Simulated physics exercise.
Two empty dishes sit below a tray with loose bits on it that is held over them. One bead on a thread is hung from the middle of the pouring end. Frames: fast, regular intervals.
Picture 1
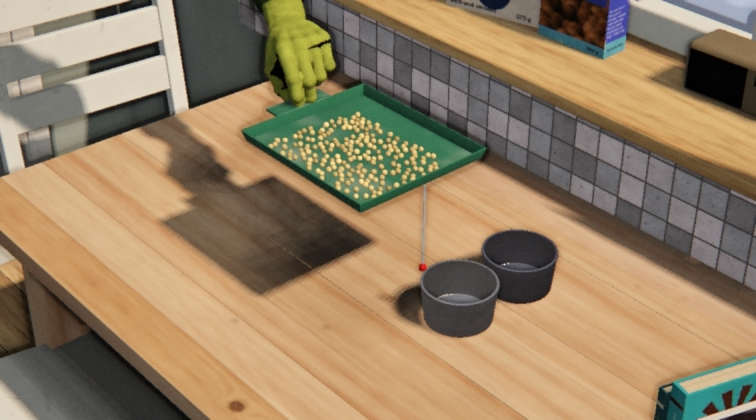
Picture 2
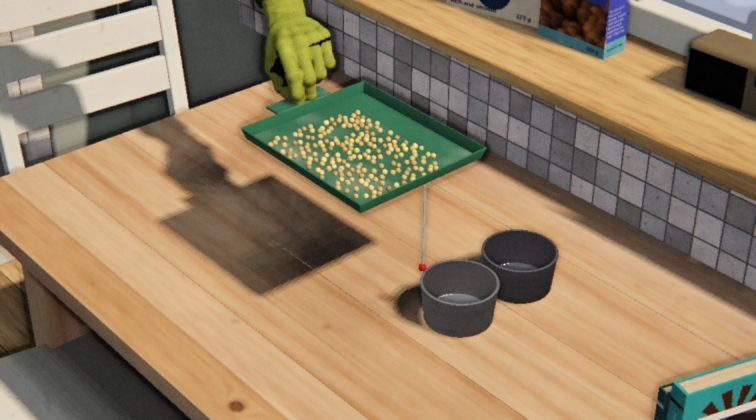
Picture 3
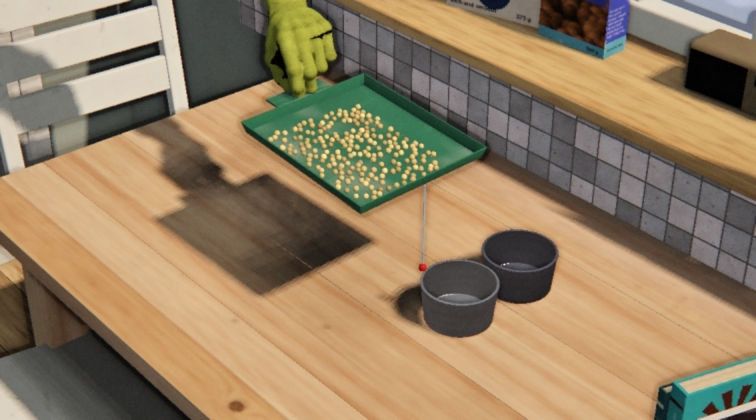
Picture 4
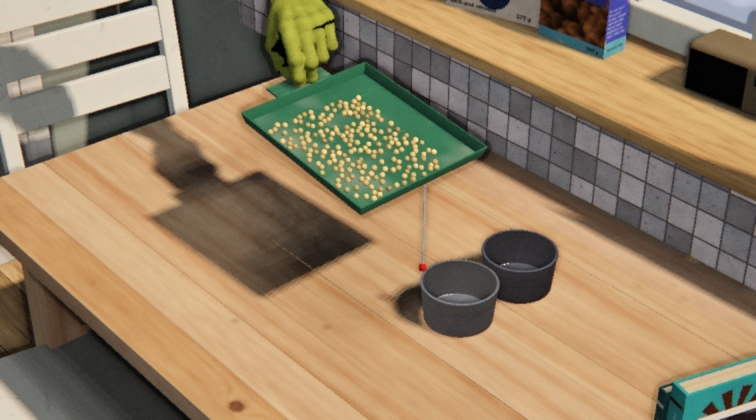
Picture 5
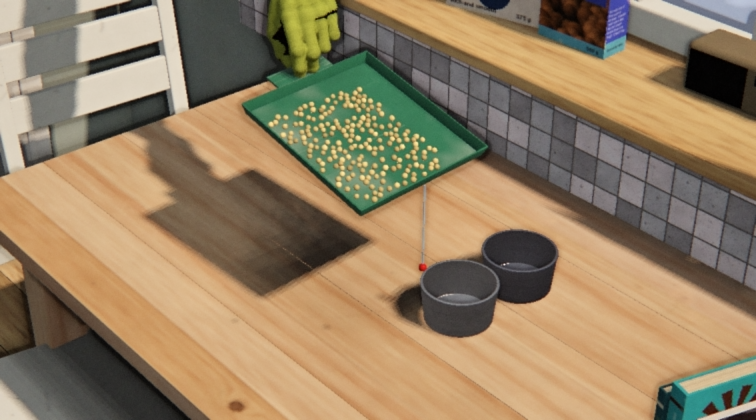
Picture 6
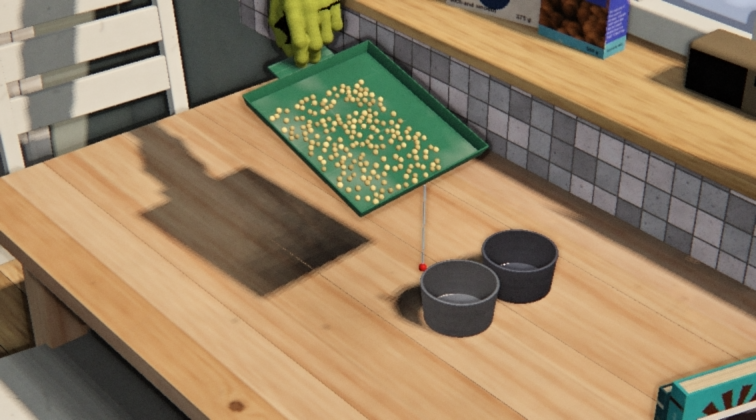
In a kitchen seen from above at an angle, a light wooden table stands beside a grey tiled ledge, with a white chair at the left. A green-gloved hand holds a green tray of small pale-yellow beans above two empty dark grey dishes, a red bead hanging on a thread from its near end. The hand gradually raises the tray's far end, tilting it slightly sideways too, while the view stays still.
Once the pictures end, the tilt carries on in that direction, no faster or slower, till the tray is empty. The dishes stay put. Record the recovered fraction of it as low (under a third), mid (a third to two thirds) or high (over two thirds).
Recovered fraction: Low.
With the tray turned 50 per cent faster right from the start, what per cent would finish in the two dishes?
Roughly 10 percent.
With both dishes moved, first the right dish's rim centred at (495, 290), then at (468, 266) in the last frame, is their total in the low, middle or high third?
Case one, less than a third; case two, the middle third.
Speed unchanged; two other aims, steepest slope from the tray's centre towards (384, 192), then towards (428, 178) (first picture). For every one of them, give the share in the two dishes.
Shares: 0 %, then 60 %.
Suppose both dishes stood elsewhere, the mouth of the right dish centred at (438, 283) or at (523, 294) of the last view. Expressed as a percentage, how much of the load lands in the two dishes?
The first position comes out at 80 per cent, the other at 0 per cent.
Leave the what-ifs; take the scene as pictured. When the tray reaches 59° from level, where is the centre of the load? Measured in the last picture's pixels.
Close to (388, 185).
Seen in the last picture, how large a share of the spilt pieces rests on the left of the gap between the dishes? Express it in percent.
Estimate: About 90 in every hundred.
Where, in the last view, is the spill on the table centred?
Roughly at (396, 363).
Soon, tray tipped steeply; nearly all on the tray; a stray few outside both; a small part in the air.
A while on, tray tipped right over; about a third on the tray; a stray few in the left dish; about a quarter outside both; about half in the air.
Towards the end, tray tipped past a quarter turn; a small part in the left dish; nearly all outside both.
Finally, tray tipped past a quarter turn; a small part in the left dish; none in the right dish; nearly all outside both.
